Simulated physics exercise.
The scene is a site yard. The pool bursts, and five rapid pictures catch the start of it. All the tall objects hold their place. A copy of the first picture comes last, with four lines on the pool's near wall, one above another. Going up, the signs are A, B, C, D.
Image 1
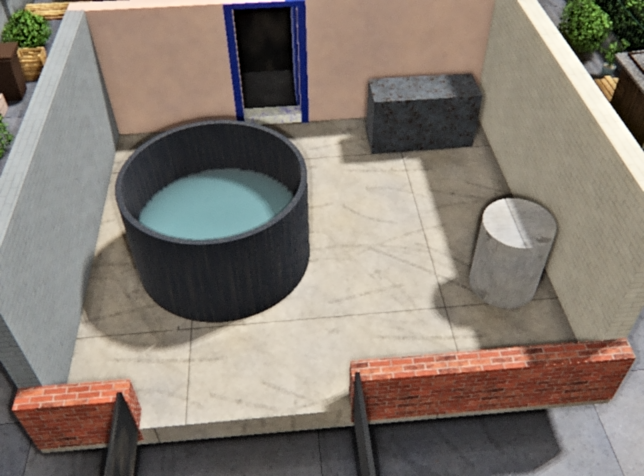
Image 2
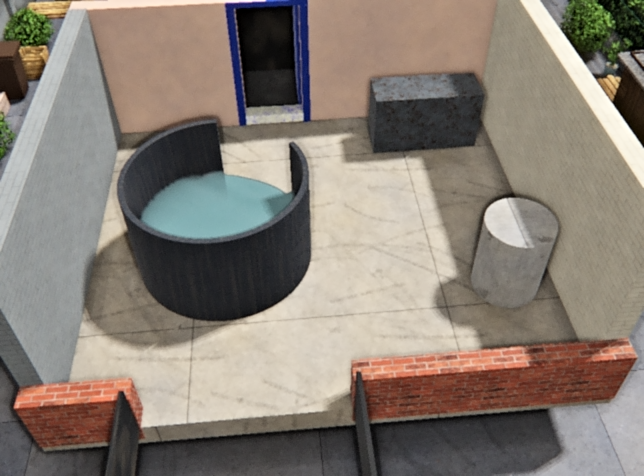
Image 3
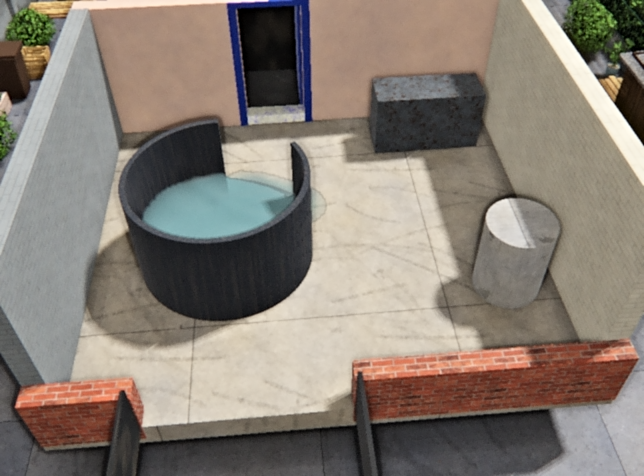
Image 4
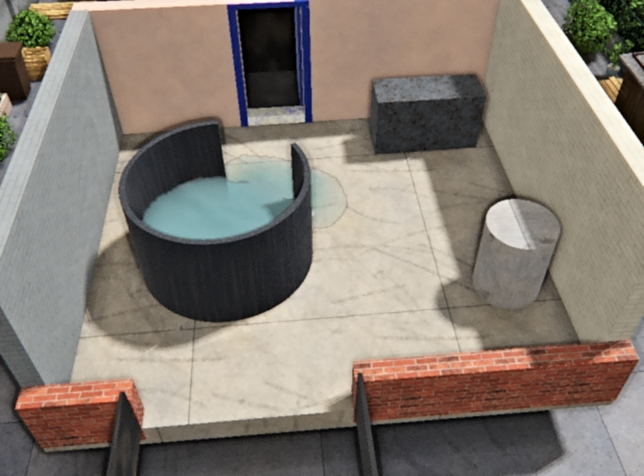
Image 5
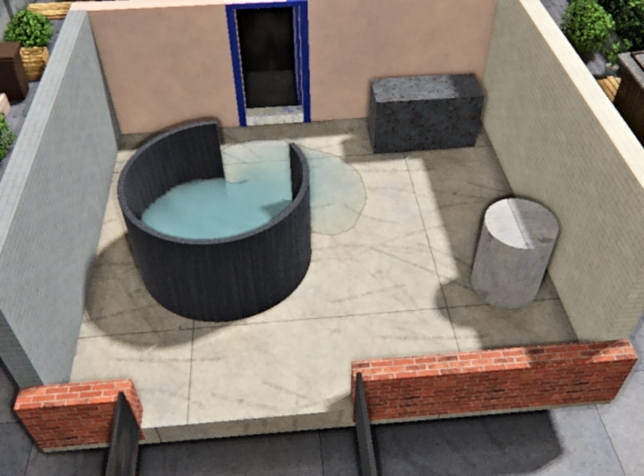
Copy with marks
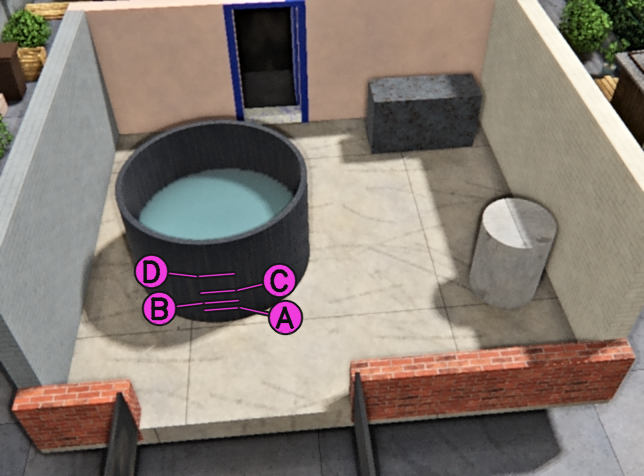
A round, dark-walled pool of pale blue water stands on the left of a walled yard paved in light stone, seen from above by a camera that barely shifts. A blue-framed doorway is set in the pinkish back wall, with a dark block and pale cylinder to the right and low red-brick walls in front. The pool's back section disappears, and water spreads thinly rightward across the paving.
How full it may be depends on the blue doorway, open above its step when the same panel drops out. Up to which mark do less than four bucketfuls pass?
That is mark B.
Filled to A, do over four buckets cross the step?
No.
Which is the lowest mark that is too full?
Here it is mark C.
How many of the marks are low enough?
Two of them.
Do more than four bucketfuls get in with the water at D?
Yes, that goes wrong.
On the marked copy, A at (222, 309); B at (220, 301); C at (218, 291); D at (215, 275); from the bottom up A, B, C, D.
With A, nothing gets over.
With B, a bucket or two gets in.
With C, about 10 bucketfuls get in.
With D, dozens of bucketfuls pour in.
